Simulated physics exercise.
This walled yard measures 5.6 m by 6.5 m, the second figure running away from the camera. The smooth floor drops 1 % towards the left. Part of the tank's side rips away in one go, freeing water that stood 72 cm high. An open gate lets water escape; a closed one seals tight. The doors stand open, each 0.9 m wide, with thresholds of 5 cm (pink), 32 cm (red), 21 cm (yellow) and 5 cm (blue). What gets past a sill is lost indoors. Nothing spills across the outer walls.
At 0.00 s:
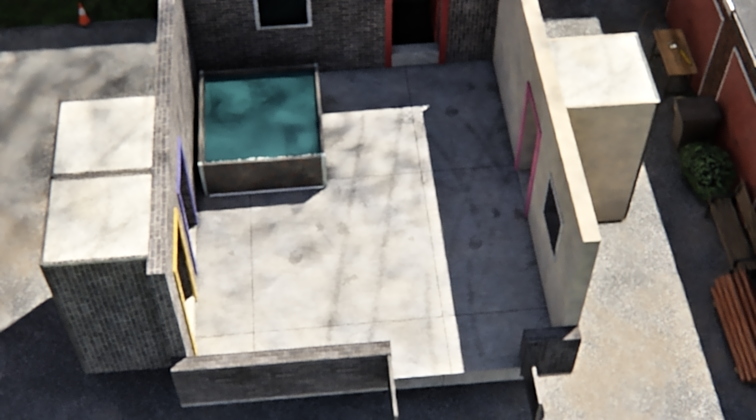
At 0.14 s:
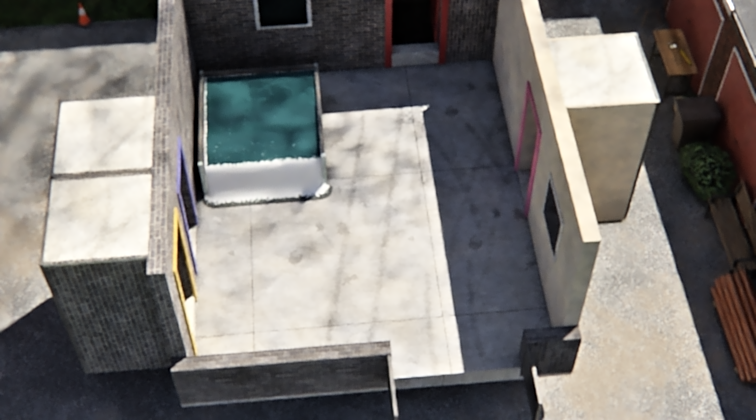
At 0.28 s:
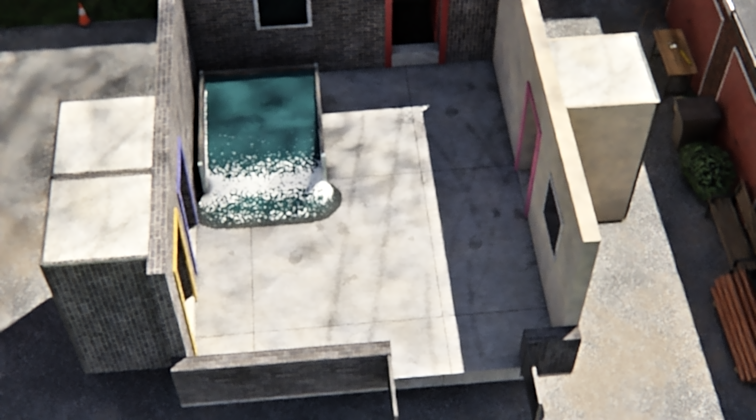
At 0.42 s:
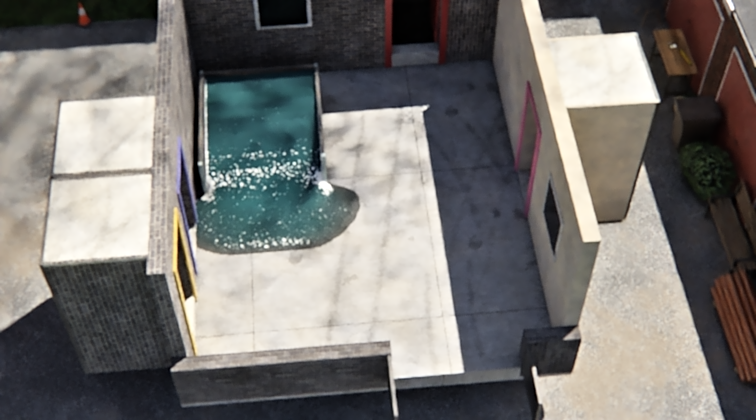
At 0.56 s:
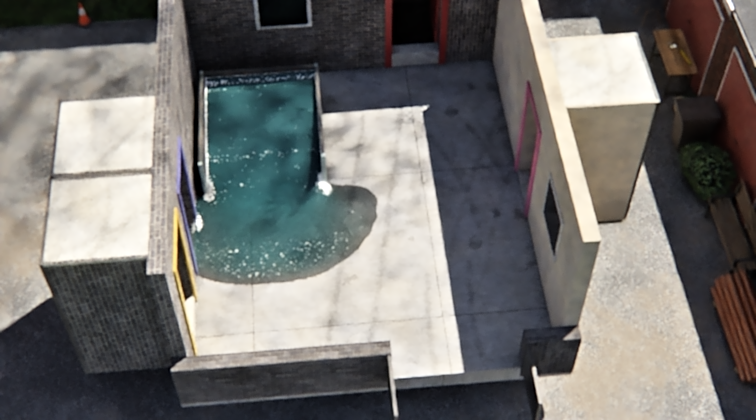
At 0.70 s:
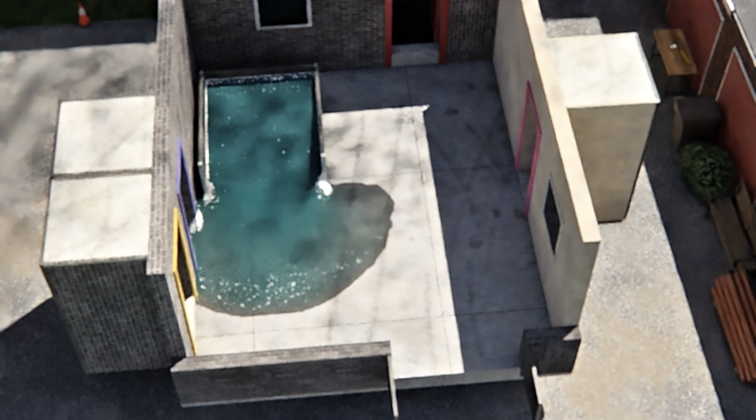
In a walled yard, green water bursts from a tank's front and spreads across the pale floor.
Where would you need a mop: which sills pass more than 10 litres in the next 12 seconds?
Within that time: At the pink door it exceeds the limit; at the red door it does not reach the limit; at the yellow door it exceeds the limit; at the blue door it passes the limit.
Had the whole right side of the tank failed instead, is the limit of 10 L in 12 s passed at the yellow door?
Then: Yellow below.
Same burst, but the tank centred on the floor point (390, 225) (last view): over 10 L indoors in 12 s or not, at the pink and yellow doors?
Against that limit: Pink under, yellow past it.
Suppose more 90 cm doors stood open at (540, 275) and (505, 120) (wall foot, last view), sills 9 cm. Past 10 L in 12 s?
In turn: Past it, below.
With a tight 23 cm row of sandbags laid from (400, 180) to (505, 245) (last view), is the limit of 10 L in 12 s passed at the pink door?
Then: Pink below.
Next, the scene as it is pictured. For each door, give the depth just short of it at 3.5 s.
In cm: Pink 0, red 0, yellow 29, blue 11.
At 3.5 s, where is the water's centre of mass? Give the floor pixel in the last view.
At about (306, 270).
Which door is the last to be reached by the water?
The red one.
After 1.4 s water covers 40 % of the floor and is deepest (46 cm) near (195, 381); pink door not reached, red door not reached, yellow door 14 cm at the sill, 0 L in, blue door 16 cm at the sill, 25 L in.
After 2.2 s water covers 45 % of the floor and is deepest (51 cm) near (195, 381); pink door not reached, red door not reached, yellow door 22 cm at the sill, 0 L in, blue door 15 cm at the sill, 73 L in.
After 3.5 s water covers 50 % of the floor and is deepest (30 cm) near (196, 302); pink door not reached, red door not reached, yellow door 29 cm at the sill, 40 L in, blue door 11 cm at the sill, 117 L in.
After 7.0 s water covers 85 % of the floor and is deepest (16 cm) near (475, 66); pink door 8 cm at the sill, 18 L in, red door 8 cm at the sill, 0 L in, yellow door 9 cm at the sill, 52 L in, blue door 10 cm at the sill, 205 L in.
After 12.0 s water covers 100 % of the floor and is deepest (17 cm) near (208, 99); pink door 3 cm at the sill, 24 L in, red door 6 cm at the sill, 0 L in, yellow door 6 cm at the sill, 53 L in, blue door 6 cm at the sill, 231 L in.
